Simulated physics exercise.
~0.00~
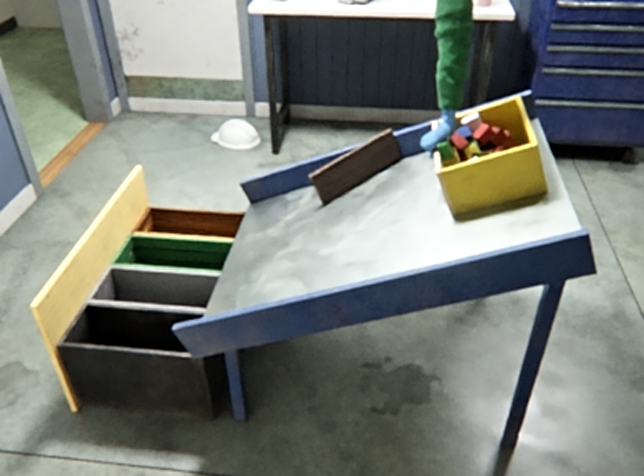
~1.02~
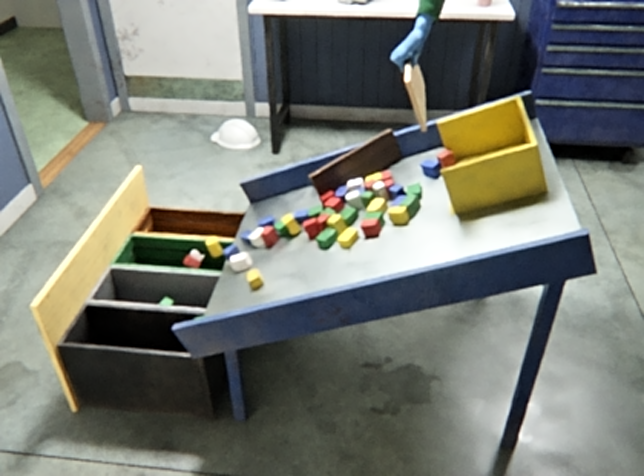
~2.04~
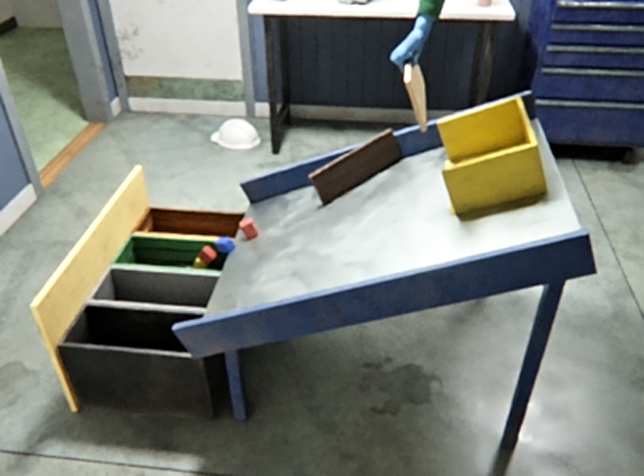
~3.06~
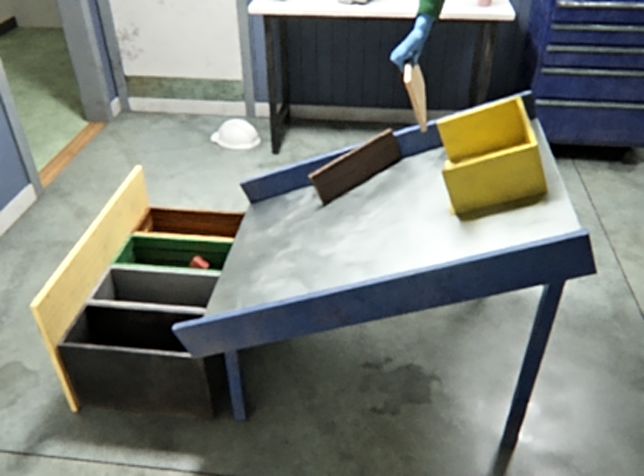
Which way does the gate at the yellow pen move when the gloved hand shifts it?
The gate moves up, clear of the yellow pen, and stays raised in the gloved hand.
